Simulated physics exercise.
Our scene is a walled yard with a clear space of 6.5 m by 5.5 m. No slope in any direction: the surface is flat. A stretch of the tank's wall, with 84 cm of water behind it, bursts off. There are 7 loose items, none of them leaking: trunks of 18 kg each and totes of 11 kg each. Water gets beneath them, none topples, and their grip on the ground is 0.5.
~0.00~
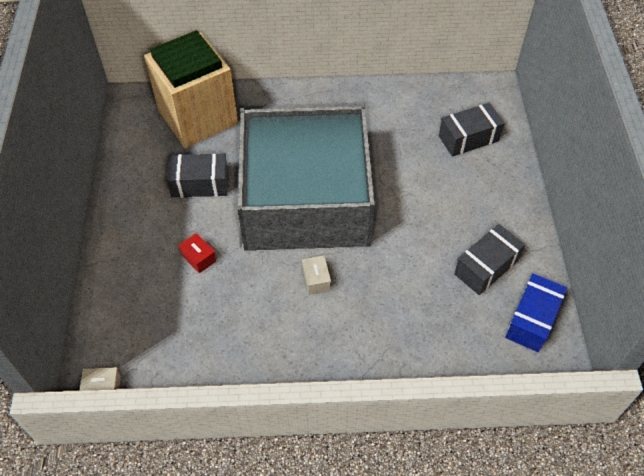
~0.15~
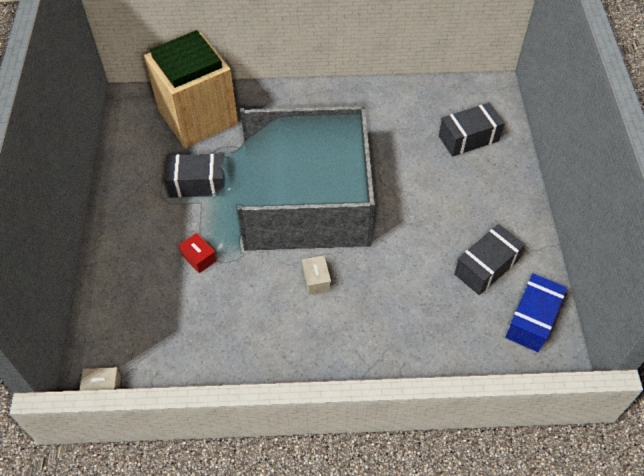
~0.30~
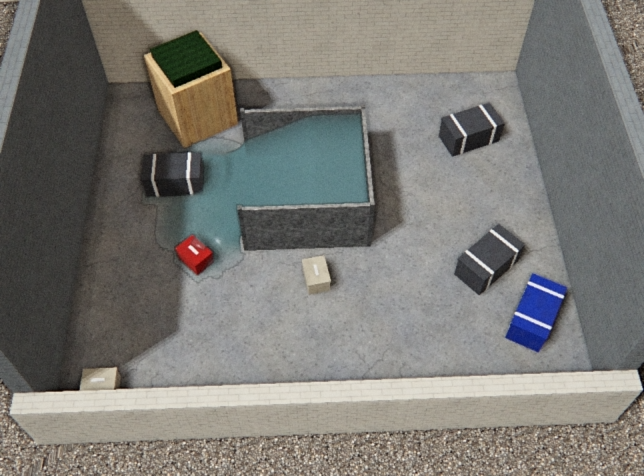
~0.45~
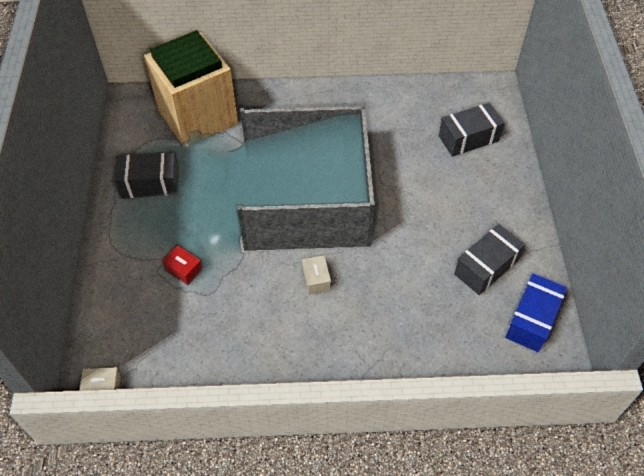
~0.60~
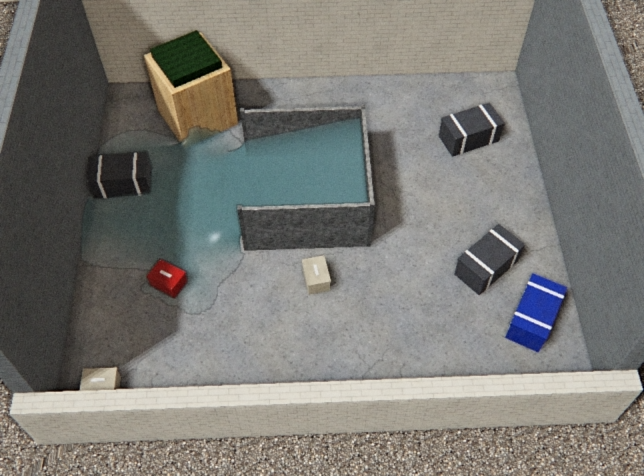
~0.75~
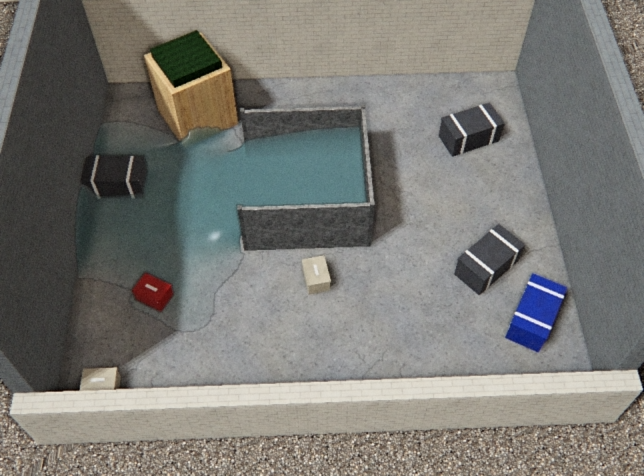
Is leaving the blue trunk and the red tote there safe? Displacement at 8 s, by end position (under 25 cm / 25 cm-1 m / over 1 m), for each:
In the end blue trunk: Swept away. Red tote: Swept away.
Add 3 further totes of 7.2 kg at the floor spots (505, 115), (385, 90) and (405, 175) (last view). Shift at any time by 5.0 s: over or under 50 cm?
Result, in listed order: Not exceeded / exceeded / not exceeded.
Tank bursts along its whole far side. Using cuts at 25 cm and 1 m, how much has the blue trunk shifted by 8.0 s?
If that happened, the blue trunk winds up well away.
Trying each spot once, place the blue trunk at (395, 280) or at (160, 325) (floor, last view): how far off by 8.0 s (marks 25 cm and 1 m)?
Well, the first time it drifts a modest way, and the second time it covers a big distance.
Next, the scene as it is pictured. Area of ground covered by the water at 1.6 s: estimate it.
Roughly 13 m2.
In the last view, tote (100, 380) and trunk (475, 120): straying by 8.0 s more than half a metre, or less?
In sequence - crossed the line; stayed below the line.
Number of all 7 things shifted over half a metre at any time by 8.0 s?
5 in all.
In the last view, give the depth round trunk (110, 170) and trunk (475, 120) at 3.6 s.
First roughly 13 cm, second roughly 0 cm.
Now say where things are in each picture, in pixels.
The blue trunk at (539, 305) rests on the ground; the red tote at (196, 248) rests on the ground; water covers 2.6 m2; 0 of 7 have shifted, in the first frame.
The blue trunk at (539, 305) rests on the ground; the red tote at (196, 248) rests on the ground; 3.6 m2 under water; 0 of 7 have shifted, in the second frame.
The blue trunk at (539, 305), on the bottom; the red tote at (194, 250), on the bottom, 5 cm from its start; 4.9 m2 under water; 1 of 7 have shifted, in the third frame.
The blue trunk at (539, 305), on the bottom; the red tote at (181, 261) rests on the ground, 26 cm from its start; 6.3 m2 under water; 2 of 7 have shifted, in the fourth frame.
The blue trunk at (539, 305), on the bottom; the red tote at (166, 274), on the bottom, 53 cm from its start; water covers 7.8 m2; 2 of 7 have shifted, in the fifth frame.
The blue trunk at (539, 305), on the bottom; the red tote at (151, 288), on the bottom, 79 cm from its start; water covers 8.6 m2; 2 of 7 have shifted, in the sixth frame.
After 1.6 s the blue trunk is near (539, 305), 0.0 m from its start, aground; the red tote is near (101, 358), 1.9 m from its start, aground; 1 afloat.
After 3.6 s the blue trunk is near (539, 305), 0.0 m from its start, aground; the red tote is near (339, 295), 2.0 m from its start, aground; 1 afloat.
After 5.6 s the blue trunk is near (566, 298), 0.3 m from its start, afloat; the red tote is near (394, 271), 2.6 m from its start, aground; 3 afloat.
After 8.0 s the blue trunk is near (493, 166), 2.2 m from its start, afloat; the red tote is near (394, 271), 2.6 m from its start, aground; 4 afloat.
